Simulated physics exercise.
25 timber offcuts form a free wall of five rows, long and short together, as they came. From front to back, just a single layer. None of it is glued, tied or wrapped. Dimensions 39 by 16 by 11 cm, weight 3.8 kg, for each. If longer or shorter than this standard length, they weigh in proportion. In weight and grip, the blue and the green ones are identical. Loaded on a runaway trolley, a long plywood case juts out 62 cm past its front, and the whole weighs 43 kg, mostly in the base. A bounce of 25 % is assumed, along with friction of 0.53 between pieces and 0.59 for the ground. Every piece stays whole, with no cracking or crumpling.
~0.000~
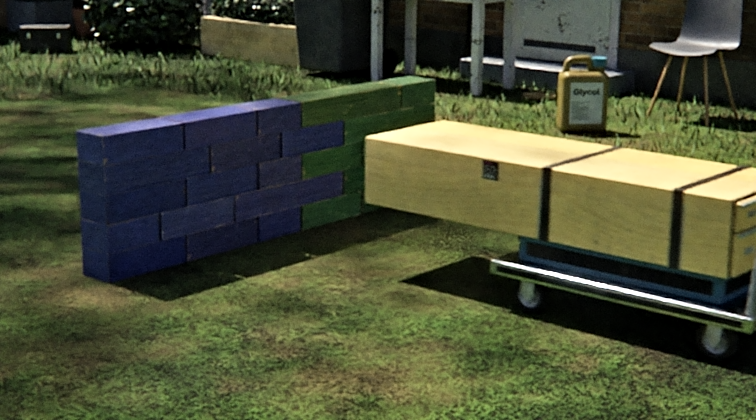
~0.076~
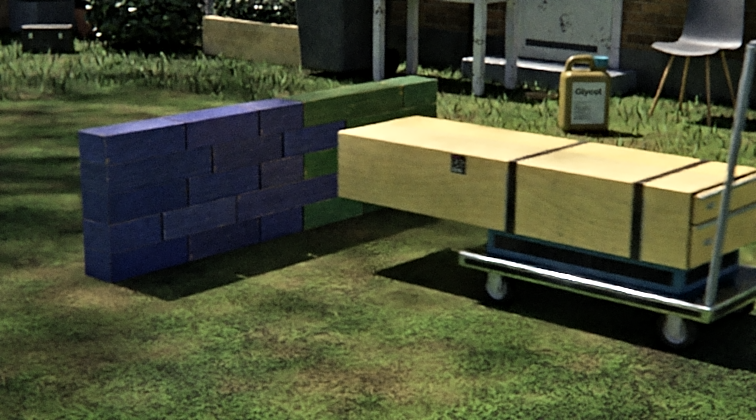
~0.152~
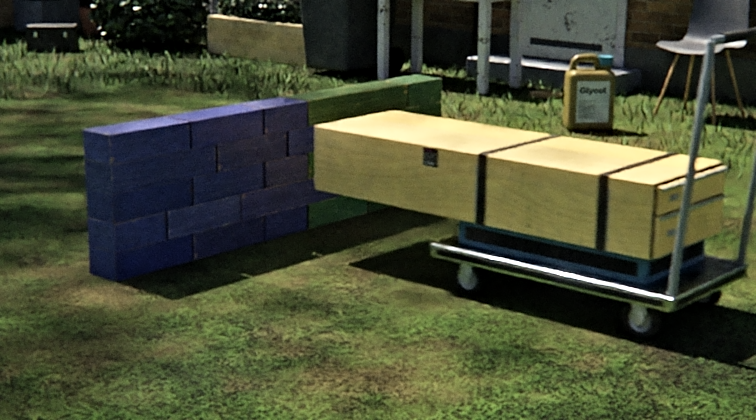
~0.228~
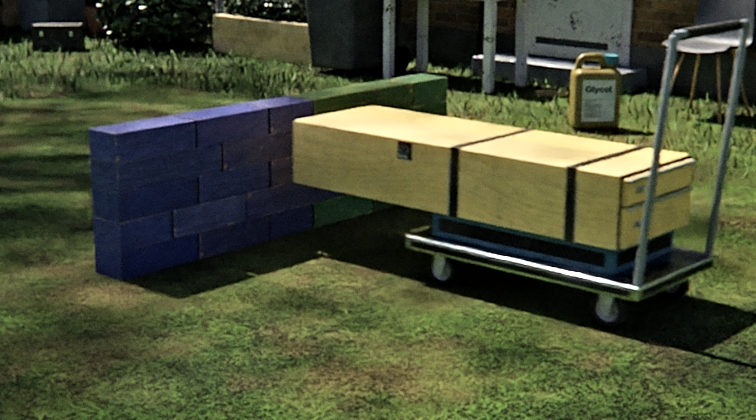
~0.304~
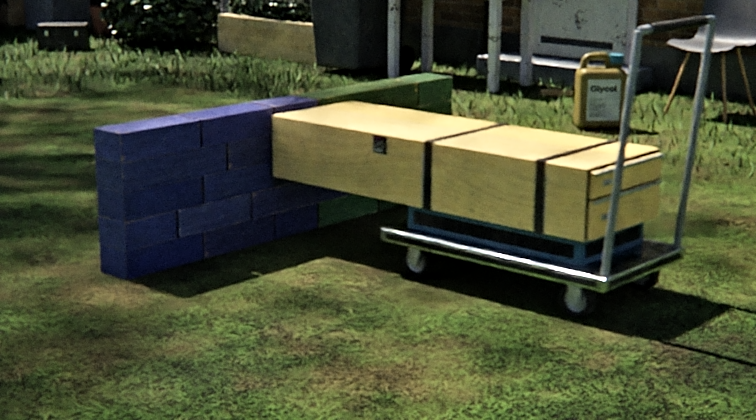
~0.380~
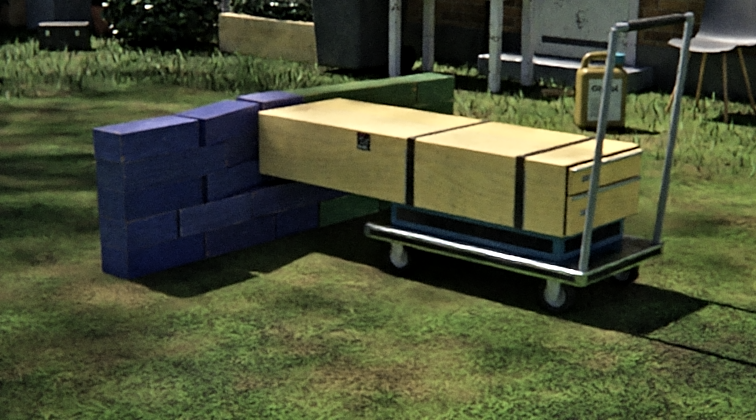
To begin with, a long wooden crate strapped on a wheeled trolley sits to the right of a low wall of blue and green blocks on grass. The trolley rolls left, closing the gap, until the crate's end pushes into the wall and shifts some blocks slightly out of line.
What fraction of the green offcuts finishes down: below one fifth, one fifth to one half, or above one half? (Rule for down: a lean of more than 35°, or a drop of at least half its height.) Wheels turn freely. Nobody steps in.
The count down is one fifth to one half of the total.
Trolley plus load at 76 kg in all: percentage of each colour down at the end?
Blue 70, green 40 per cent.
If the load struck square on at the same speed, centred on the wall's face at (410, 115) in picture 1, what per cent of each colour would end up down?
Down at the end: Blue 0 percent, green 50 percent.
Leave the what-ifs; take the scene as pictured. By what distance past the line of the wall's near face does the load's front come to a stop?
It ends up roughly 80 cm beyond.
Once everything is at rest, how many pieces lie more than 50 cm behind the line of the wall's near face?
Estimate: Some 6.
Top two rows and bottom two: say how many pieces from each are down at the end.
I count 9 from the top and 2 from the bottom.
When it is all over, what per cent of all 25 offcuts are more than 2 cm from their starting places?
That comes to 70 in a hundred.
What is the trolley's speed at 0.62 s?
Speed: Close to 0.7 m/s.
After 0.62 s, load 26 cm past the wall's line, still rolling; none of the 10 green offcuts down (4 of 25 in all colours); top green offcut leaning 27°, 46 mm lower; top blue offcut leaning 33°, 12 cm lower.
After 0.96 s, load 50 cm past the wall's line, still rolling; 4 of the 10 green offcuts down (14 of 25 in all colours); top green offcut on its side; top blue offcut upside down.
At rest (2.1 s), load 80 cm past the wall's line, stopped; 4 of the 10 green offcuts down (14 of 25 in all colours); top green offcut upside down; top blue offcut upside down. That is 40 per cent. As the last picture would show them, middles, top green offcut near (296, 160), top blue offcut near (131, 173).
